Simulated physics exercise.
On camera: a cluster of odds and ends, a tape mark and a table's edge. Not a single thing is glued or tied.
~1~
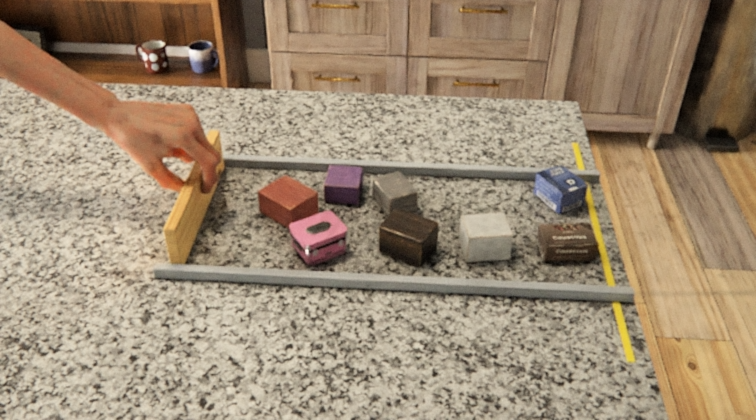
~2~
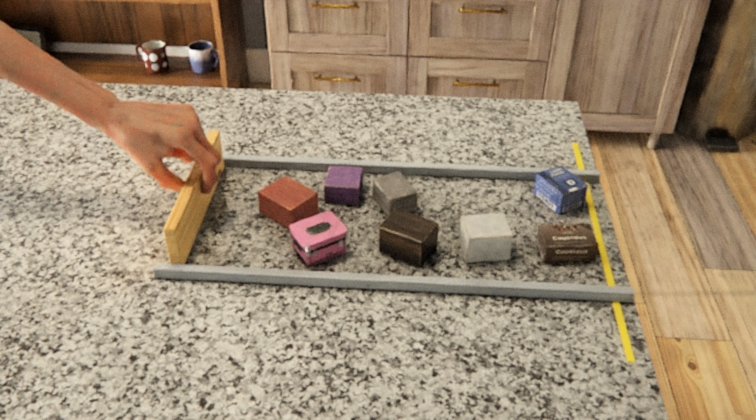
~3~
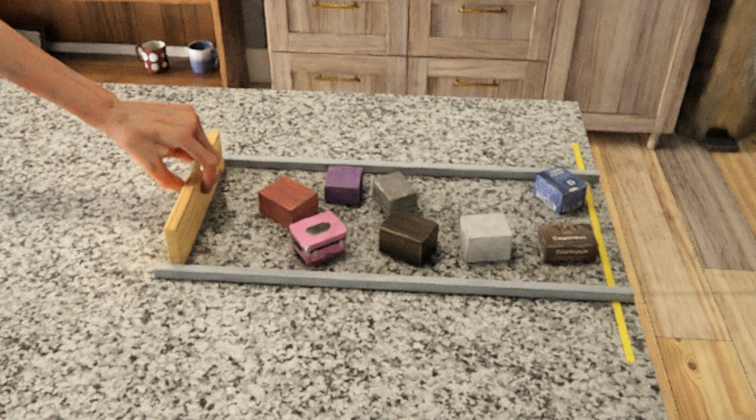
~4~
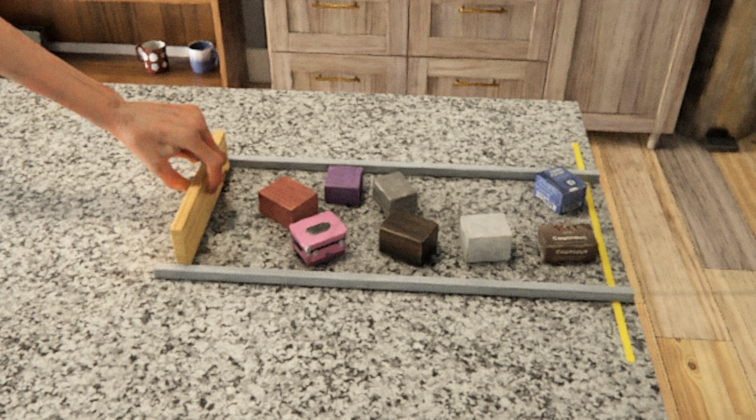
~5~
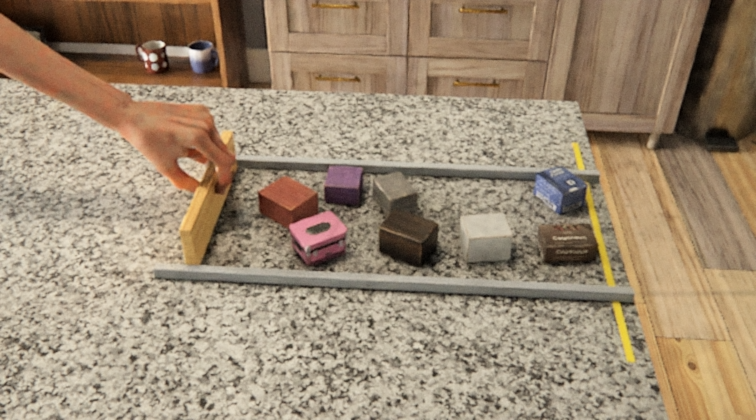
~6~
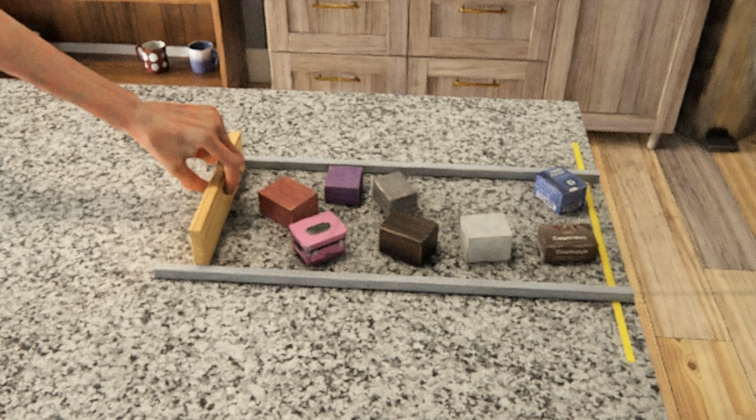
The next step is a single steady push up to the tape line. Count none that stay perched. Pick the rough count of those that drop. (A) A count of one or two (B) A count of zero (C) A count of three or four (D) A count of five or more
The answer is D.
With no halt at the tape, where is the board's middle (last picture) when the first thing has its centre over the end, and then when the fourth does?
First around (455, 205), then around (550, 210).
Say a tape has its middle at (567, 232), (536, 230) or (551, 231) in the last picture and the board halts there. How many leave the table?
5, 3, 3.
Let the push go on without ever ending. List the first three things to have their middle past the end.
The brown box, the blue box, the white block.
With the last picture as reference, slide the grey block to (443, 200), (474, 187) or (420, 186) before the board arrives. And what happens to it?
Place by place: It is pushed off, it is pushed off, it is pushed off.
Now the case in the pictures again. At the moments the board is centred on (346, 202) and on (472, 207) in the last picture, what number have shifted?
Respectively 5 and 8.
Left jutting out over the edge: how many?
Answer: 1.
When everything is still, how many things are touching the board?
At rest, 1 are in contact.
Early on, none off yet; blue box at rest near (560, 190); brown box at rest near (567, 242); white block moving near (490, 237).
Finally, the number that fall off is five or more; lost, red block, pink case, grey block, black block, white block, brown box and blue box.
